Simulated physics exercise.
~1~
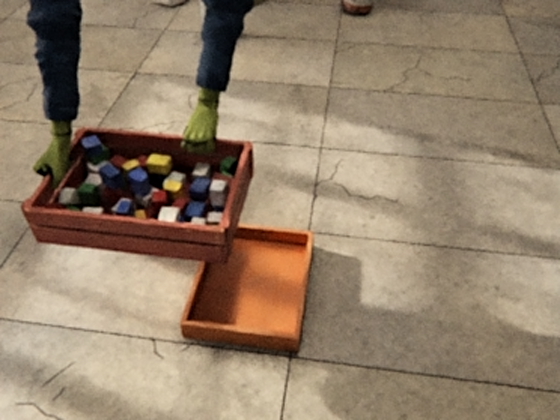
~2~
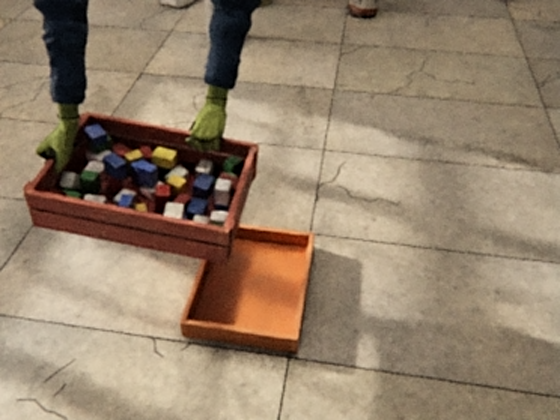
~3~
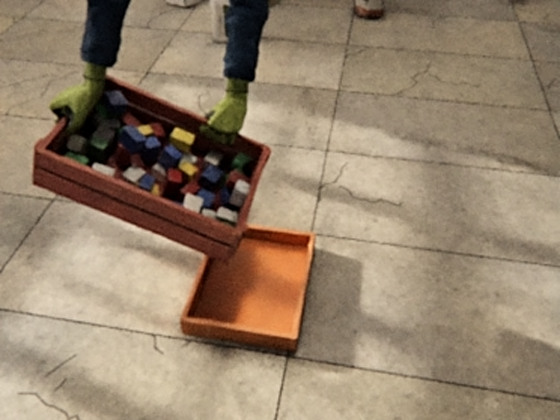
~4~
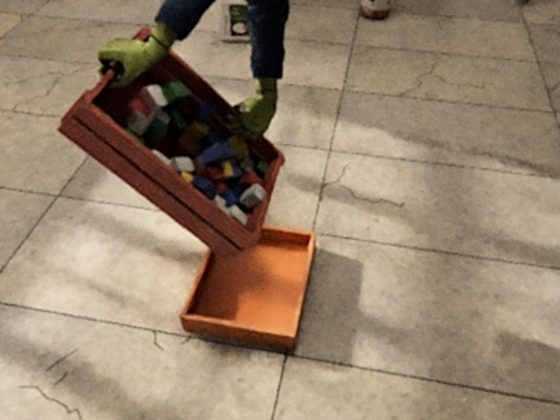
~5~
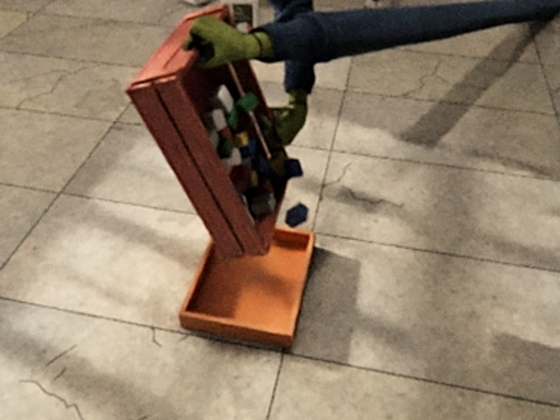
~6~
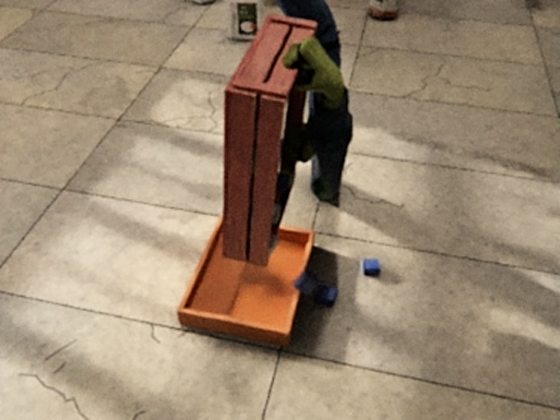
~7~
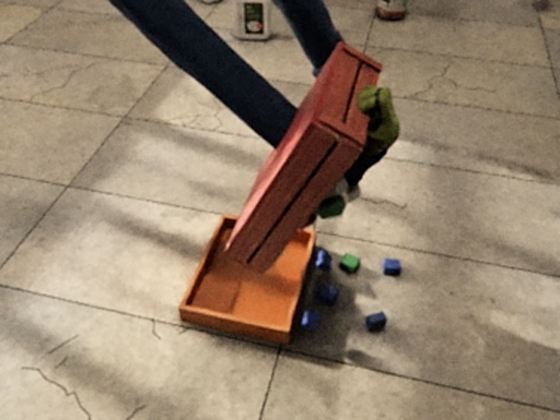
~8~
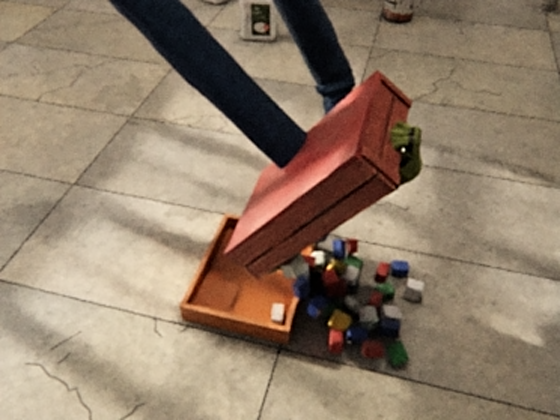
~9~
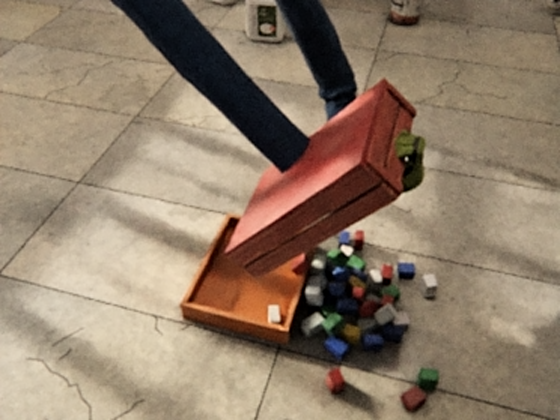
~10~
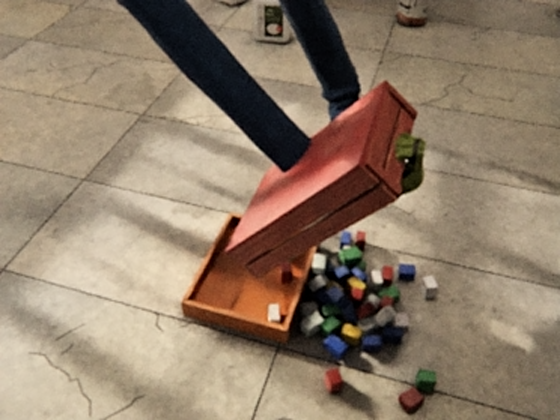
The video shows green-gloved hands lifting and tipping a red box of colourful toy bricks above an empty orange tray on a paved floor. The bricks tumble out to the right, and most end up heaped on the paving beside the tray, with only a few inside it.
